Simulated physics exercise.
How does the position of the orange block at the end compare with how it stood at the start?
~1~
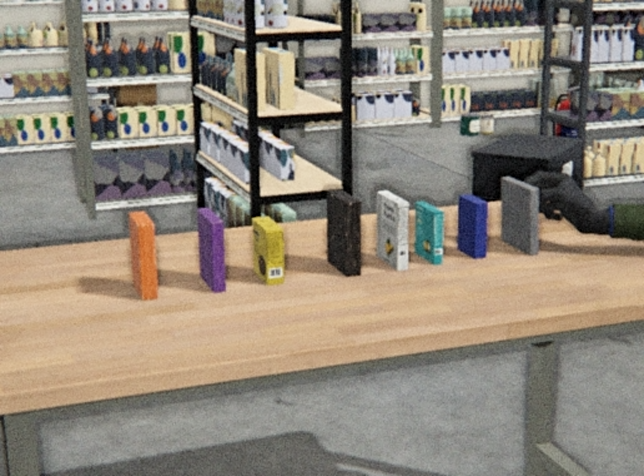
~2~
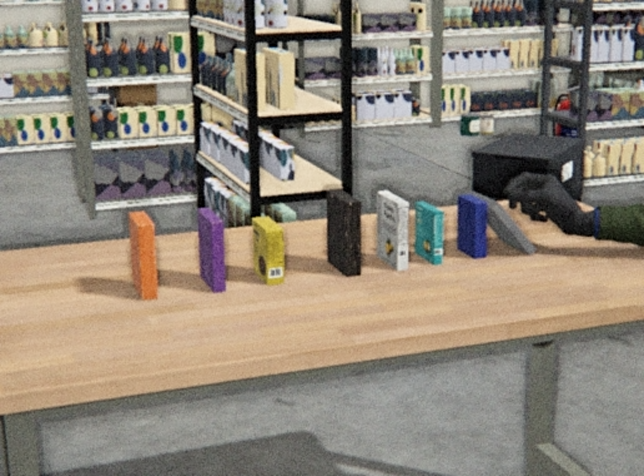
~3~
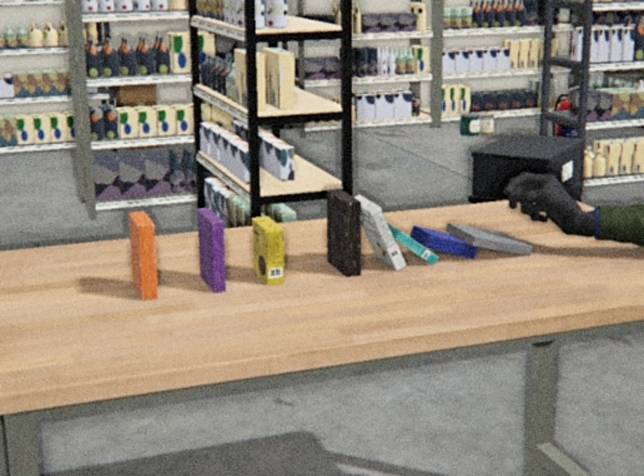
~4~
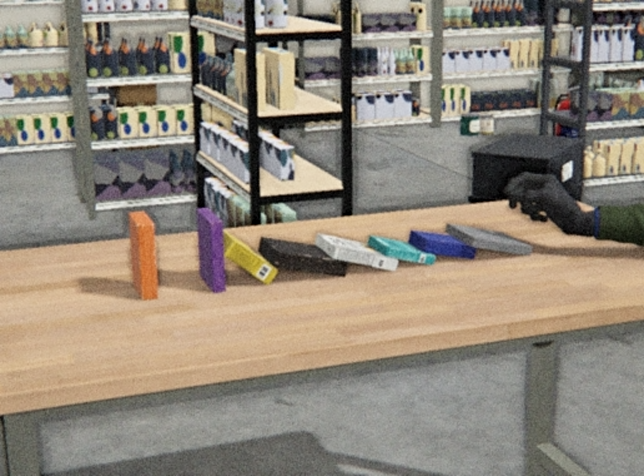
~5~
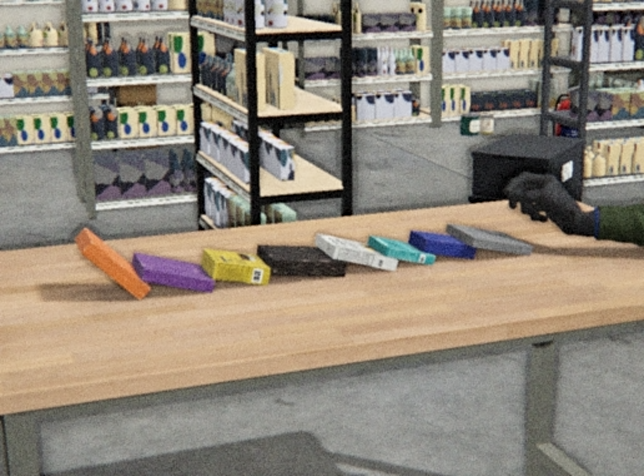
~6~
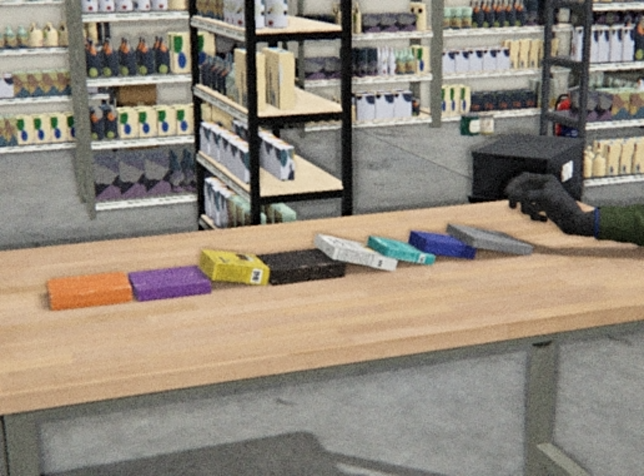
At the start the orange block stands upright at the left end of the row. By the end it has toppled to the left and lies on its side on the table.
